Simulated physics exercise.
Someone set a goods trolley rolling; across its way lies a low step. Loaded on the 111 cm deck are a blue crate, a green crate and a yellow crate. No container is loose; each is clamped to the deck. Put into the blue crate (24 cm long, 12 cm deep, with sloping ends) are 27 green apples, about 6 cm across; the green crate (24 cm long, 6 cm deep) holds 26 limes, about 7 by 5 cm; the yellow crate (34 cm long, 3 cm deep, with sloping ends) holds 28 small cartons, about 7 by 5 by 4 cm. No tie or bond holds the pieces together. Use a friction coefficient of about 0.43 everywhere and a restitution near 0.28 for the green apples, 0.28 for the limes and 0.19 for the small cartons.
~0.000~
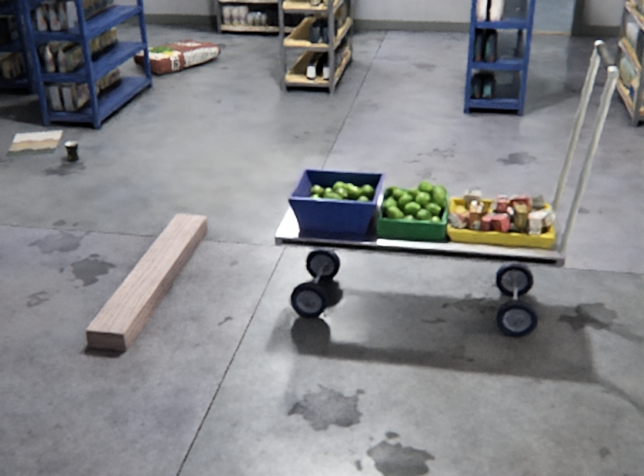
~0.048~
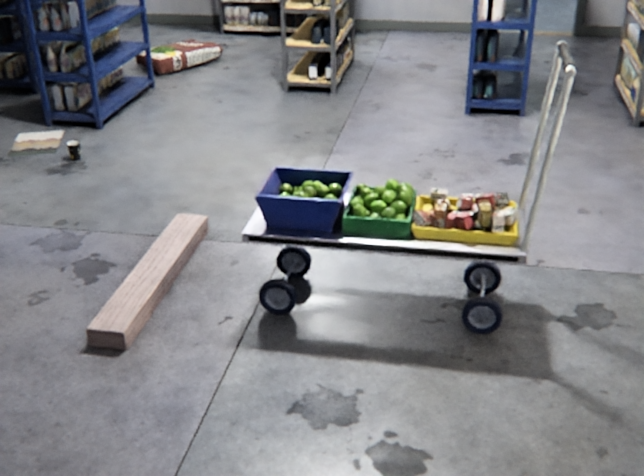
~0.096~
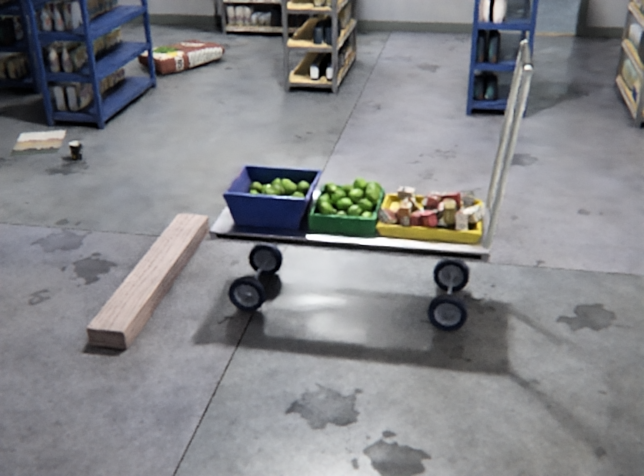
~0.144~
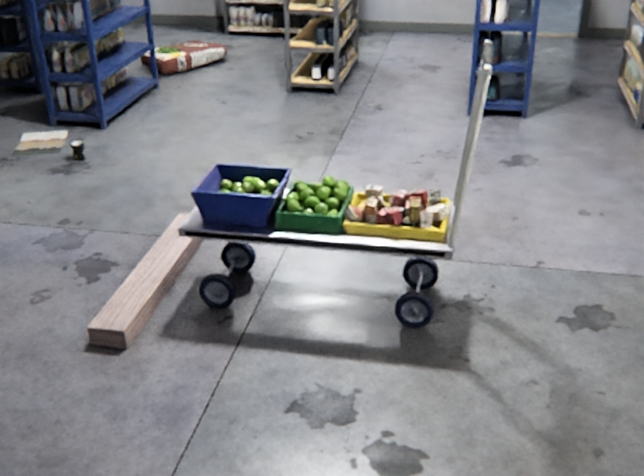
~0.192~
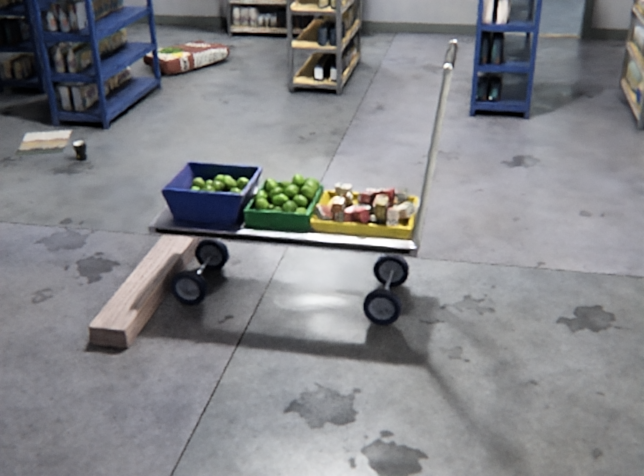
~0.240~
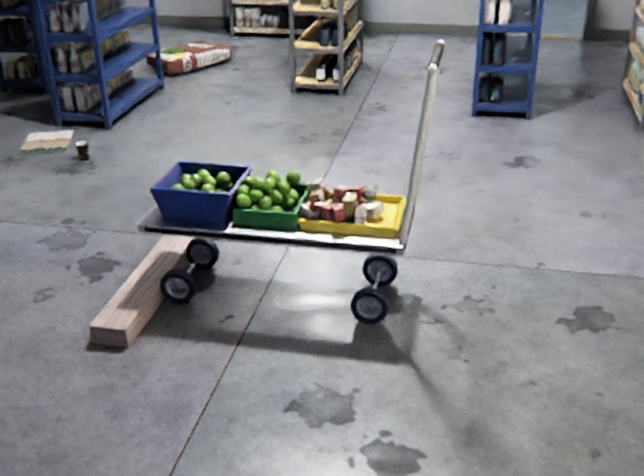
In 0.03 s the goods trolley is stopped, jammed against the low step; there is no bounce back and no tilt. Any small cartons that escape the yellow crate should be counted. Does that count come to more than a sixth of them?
Yes.
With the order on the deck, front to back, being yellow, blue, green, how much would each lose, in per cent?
With that order the blue crate sheds 0 per cent of its load, the green crate 20 per cent, and the yellow crate 60 per cent.
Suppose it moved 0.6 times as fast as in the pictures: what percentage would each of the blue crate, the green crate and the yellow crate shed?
Blue crate 0, green crate 10, yellow crate 10 per cent.
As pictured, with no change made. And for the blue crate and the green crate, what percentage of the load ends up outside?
Blue crate: 5 %; green crate: 25 %.
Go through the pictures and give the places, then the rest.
In the first frame (each is followed by its nearest rim corner in this view; the camera moves round a little), yellow crate, (553, 237); green crate, (442, 223); 59 cm short of the stop; none out.
In the second frame, yellow crate, (516, 235); green crate, (407, 221); 46 cm short of the stop.
In the third frame, yellow crate, (479, 233); green crate, (372, 219); 32 cm short of the stop.
In the fourth frame, yellow crate, (443, 230); green crate, (338, 216); 19 cm short of the stop.
In the fifth frame, yellow crate, (409, 228); green crate, (306, 214); 5 cm short of the stop.
In the sixth frame, yellow crate, (395, 227); green crate, (293, 213); stopped; none out.
After 0.30 s, blue crate 27 in, 0 out, green crate 26 in, 0 out and yellow crate 25 in, 3 out.
After 0.42 s, blue crate 27 in, 0 out, green crate 22 in, 4 out and yellow crate 22 in, 6 out.
After 0.65 s, blue crate 26 in, 1 out, green crate 20 in, 6 out and yellow crate 19 in, 9 out.
When it is over (at 1.15 s), blue crate 26 in, 1 out, green crate 20 in, 6 out and yellow crate 19 in, 9 out. Asked share, 9 of 28, 32 per cent.
